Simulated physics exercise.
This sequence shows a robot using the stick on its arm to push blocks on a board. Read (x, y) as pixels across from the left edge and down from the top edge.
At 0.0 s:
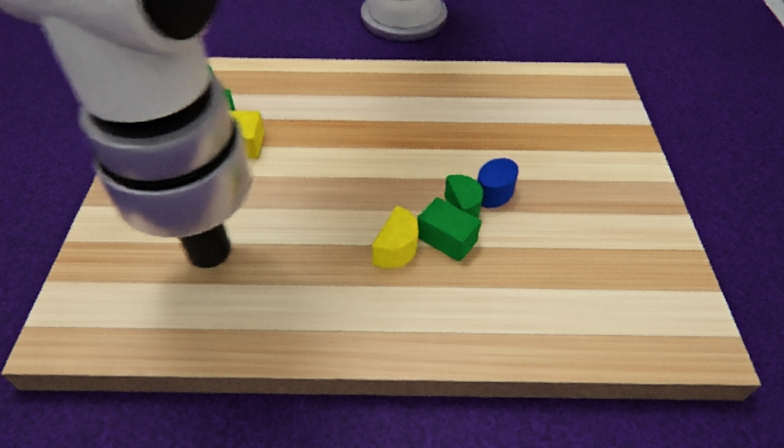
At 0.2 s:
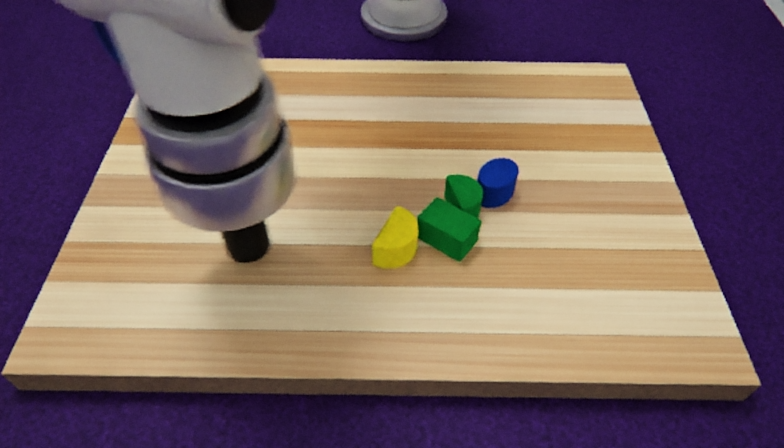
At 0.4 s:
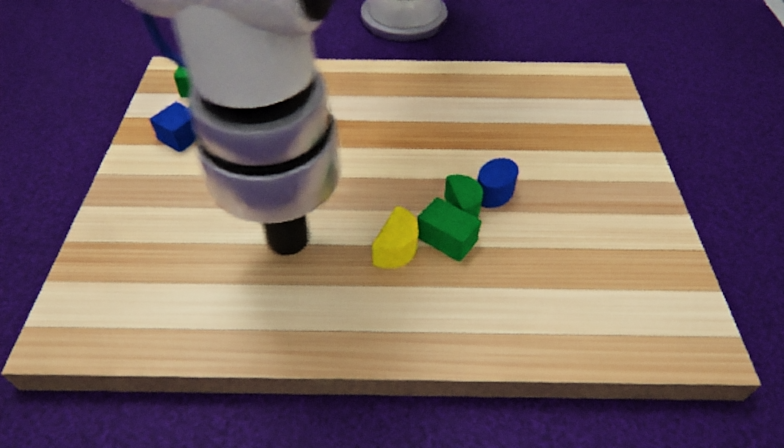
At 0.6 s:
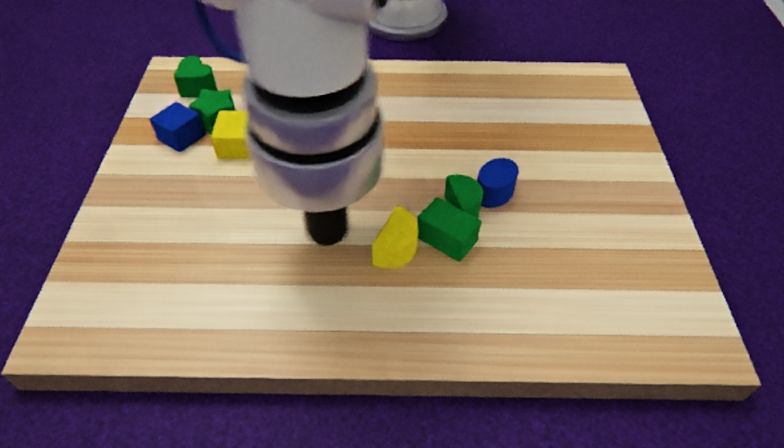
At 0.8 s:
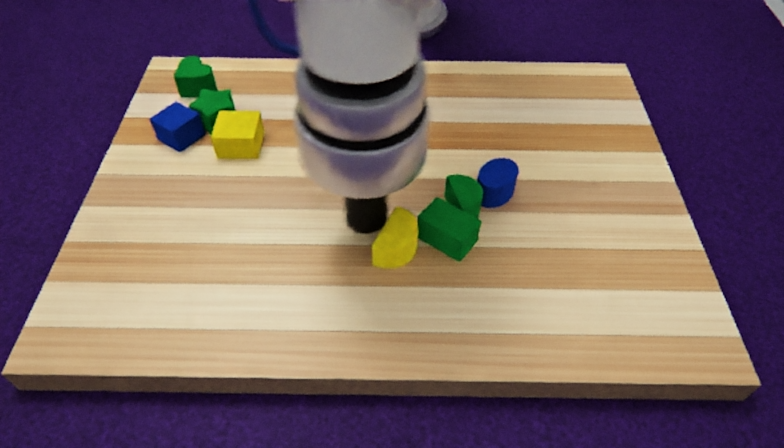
We see a robot arm with a black stick move steadily right across a striped wooden board toward a yellow block, uncovering blocks at the upper left, while the yellow, green and blue blocks near the middle stay still.
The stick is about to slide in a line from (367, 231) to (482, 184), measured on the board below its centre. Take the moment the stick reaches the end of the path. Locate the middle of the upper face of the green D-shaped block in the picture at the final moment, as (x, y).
Top centre: (494, 191).
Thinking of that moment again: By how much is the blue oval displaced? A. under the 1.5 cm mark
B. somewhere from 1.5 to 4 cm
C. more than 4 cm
The one that fits is B, somewhere from 1.5 to 4 cm.
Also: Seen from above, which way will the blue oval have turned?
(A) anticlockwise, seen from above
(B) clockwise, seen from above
The one that fits is A, anticlockwise, seen from above.
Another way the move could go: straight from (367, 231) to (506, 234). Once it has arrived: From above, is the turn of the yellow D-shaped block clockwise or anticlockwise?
That block twists clockwise.
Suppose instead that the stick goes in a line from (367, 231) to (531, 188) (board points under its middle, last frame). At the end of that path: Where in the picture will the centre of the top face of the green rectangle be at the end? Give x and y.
Its top face will be centred at roughly (475, 223).
What follows on the original path. One third of the way, stick (409, 202); yellow D-shaped block (405, 230), turned 30° clockwise; green rectangle (460, 221).
Two thirds of the way, stick (448, 187); yellow D-shaped block (405, 230), turned 30° clockwise; green rectangle (460, 221); green D-shaped block (480, 188), turned 40° clockwise; blue oval (510, 172), turned 30° anticlockwise.
At the end, stick (484, 171); yellow D-shaped block (405, 230), turned 30° clockwise; green rectangle (460, 221); green D-shaped block (494, 191), turned 70° clockwise; blue oval (525, 173), turned 60° anticlockwise.
